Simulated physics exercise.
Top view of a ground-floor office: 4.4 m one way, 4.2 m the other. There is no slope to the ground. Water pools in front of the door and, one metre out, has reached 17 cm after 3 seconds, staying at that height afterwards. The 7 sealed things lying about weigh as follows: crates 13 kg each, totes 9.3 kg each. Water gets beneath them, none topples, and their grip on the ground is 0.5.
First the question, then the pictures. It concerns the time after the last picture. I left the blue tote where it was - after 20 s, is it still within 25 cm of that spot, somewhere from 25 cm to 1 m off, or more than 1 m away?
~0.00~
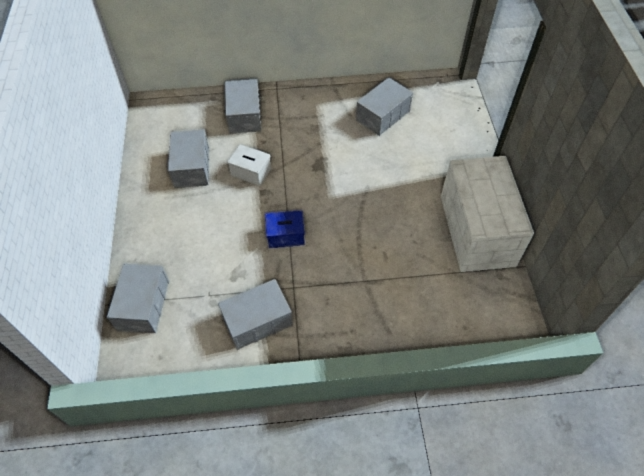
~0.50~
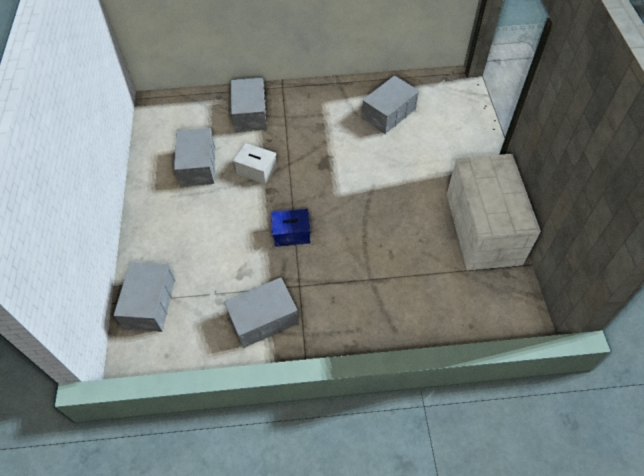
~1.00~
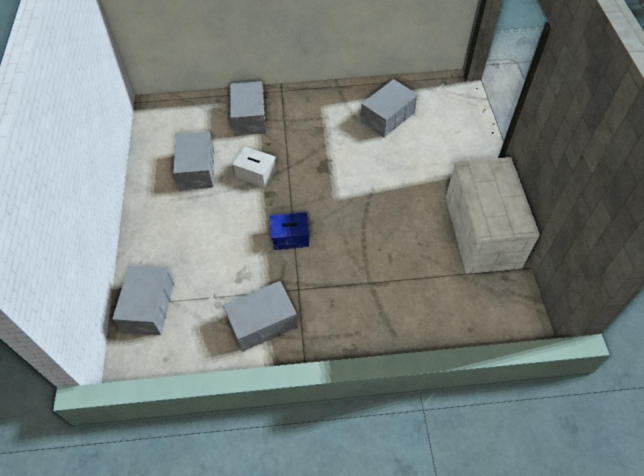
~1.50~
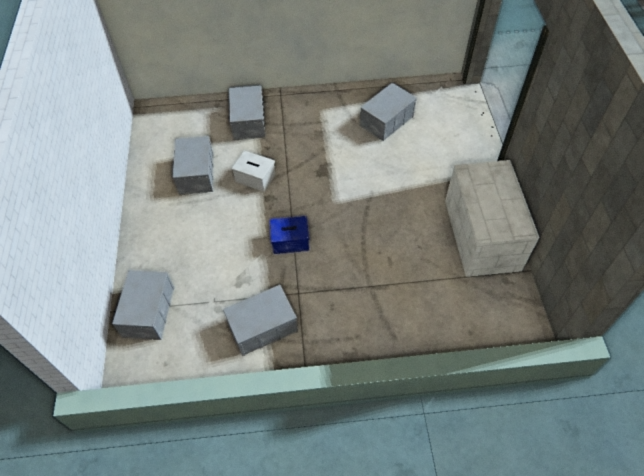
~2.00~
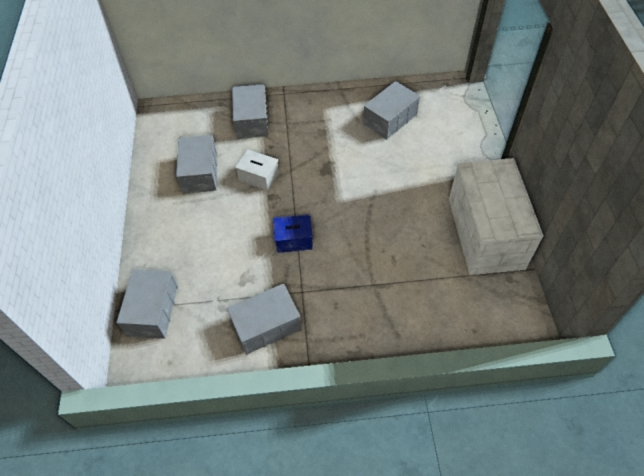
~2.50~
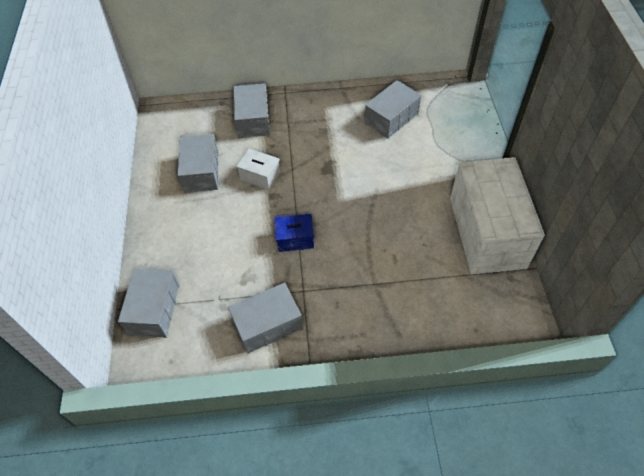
It's going to be taken off.
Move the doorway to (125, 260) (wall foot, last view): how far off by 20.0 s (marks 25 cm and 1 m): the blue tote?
In that case the blue tote would have gone a great distance.
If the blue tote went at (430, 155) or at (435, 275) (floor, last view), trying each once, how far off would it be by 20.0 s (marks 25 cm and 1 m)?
Goes far off, then goes far off.
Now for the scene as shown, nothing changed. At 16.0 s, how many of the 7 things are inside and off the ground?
Tally: 7 of them.
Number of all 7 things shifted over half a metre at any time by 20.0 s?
I count 7 of them.
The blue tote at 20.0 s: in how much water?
I'd put it at about 15 cm.
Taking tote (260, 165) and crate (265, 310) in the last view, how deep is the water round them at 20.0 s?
Around 12 cm and 14 cm.
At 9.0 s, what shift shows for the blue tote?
Some 0 cm from the start.
After 4.0 s the blue tote is near (294, 227), 0.0 m from its start, aground; 0 afloat.
After 9.0 s the blue tote is near (294, 227), 0.0 m from its start, aground; 4 afloat.
After 16.0 s the blue tote is near (421, 316), 1.7 m from its start, afloat; 7 afloat.
After 20.0 s the blue tote is near (408, 159), 1.5 m from its start, afloat; 7 afloat.
